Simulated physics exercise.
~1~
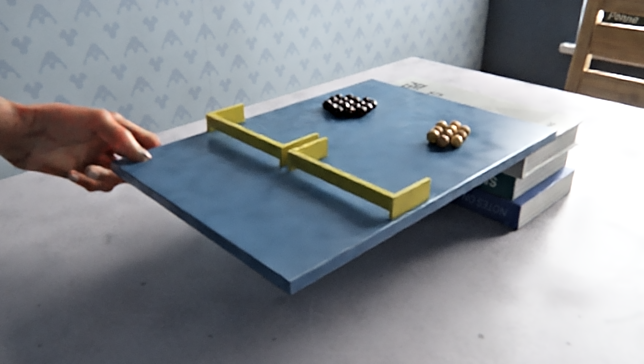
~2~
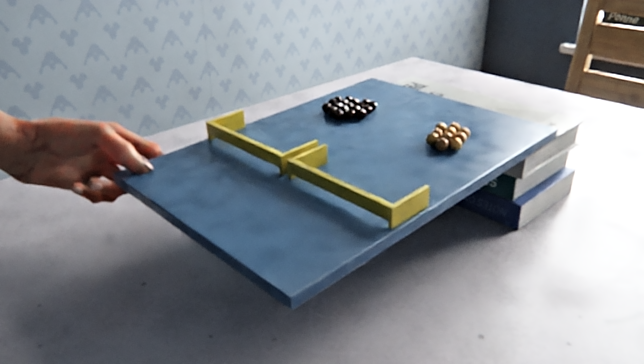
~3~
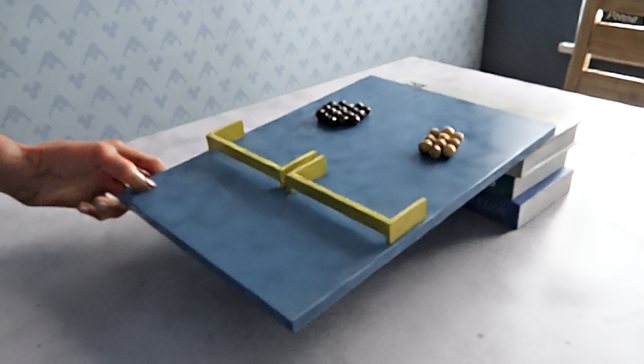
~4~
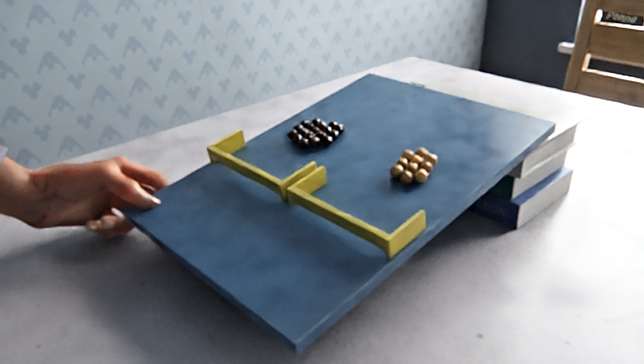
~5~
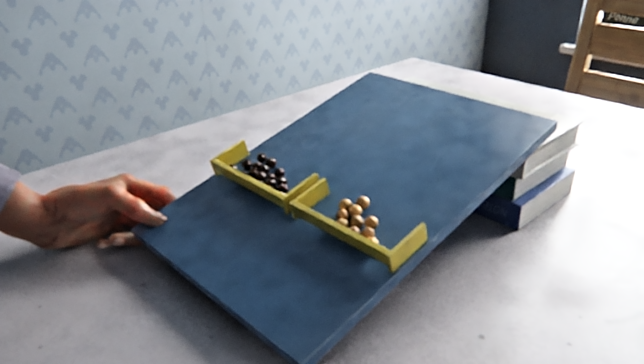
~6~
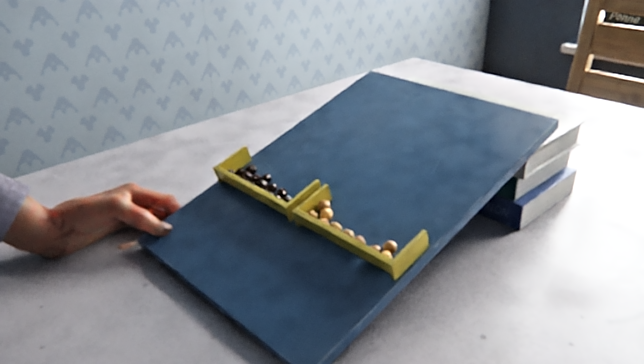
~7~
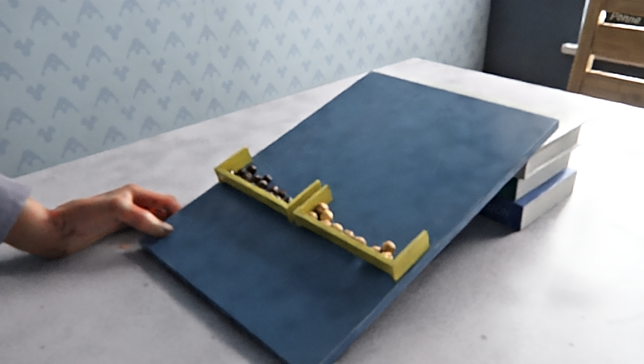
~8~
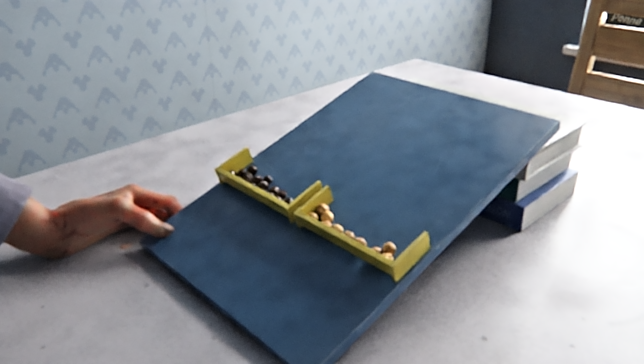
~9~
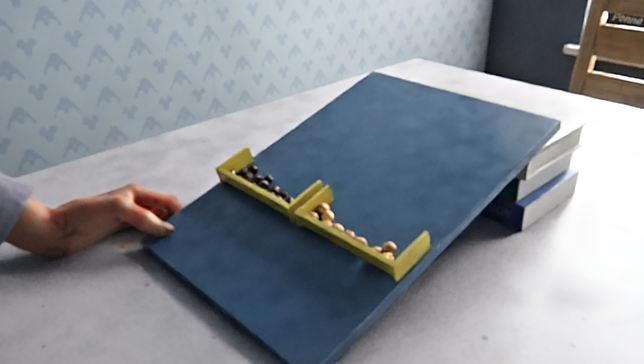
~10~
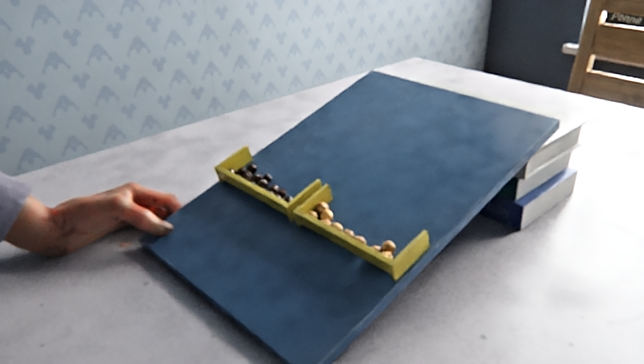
On a pale tabletop, a hand lowers one end of a blue board, sending dark and golden beads sliding into yellow gates.
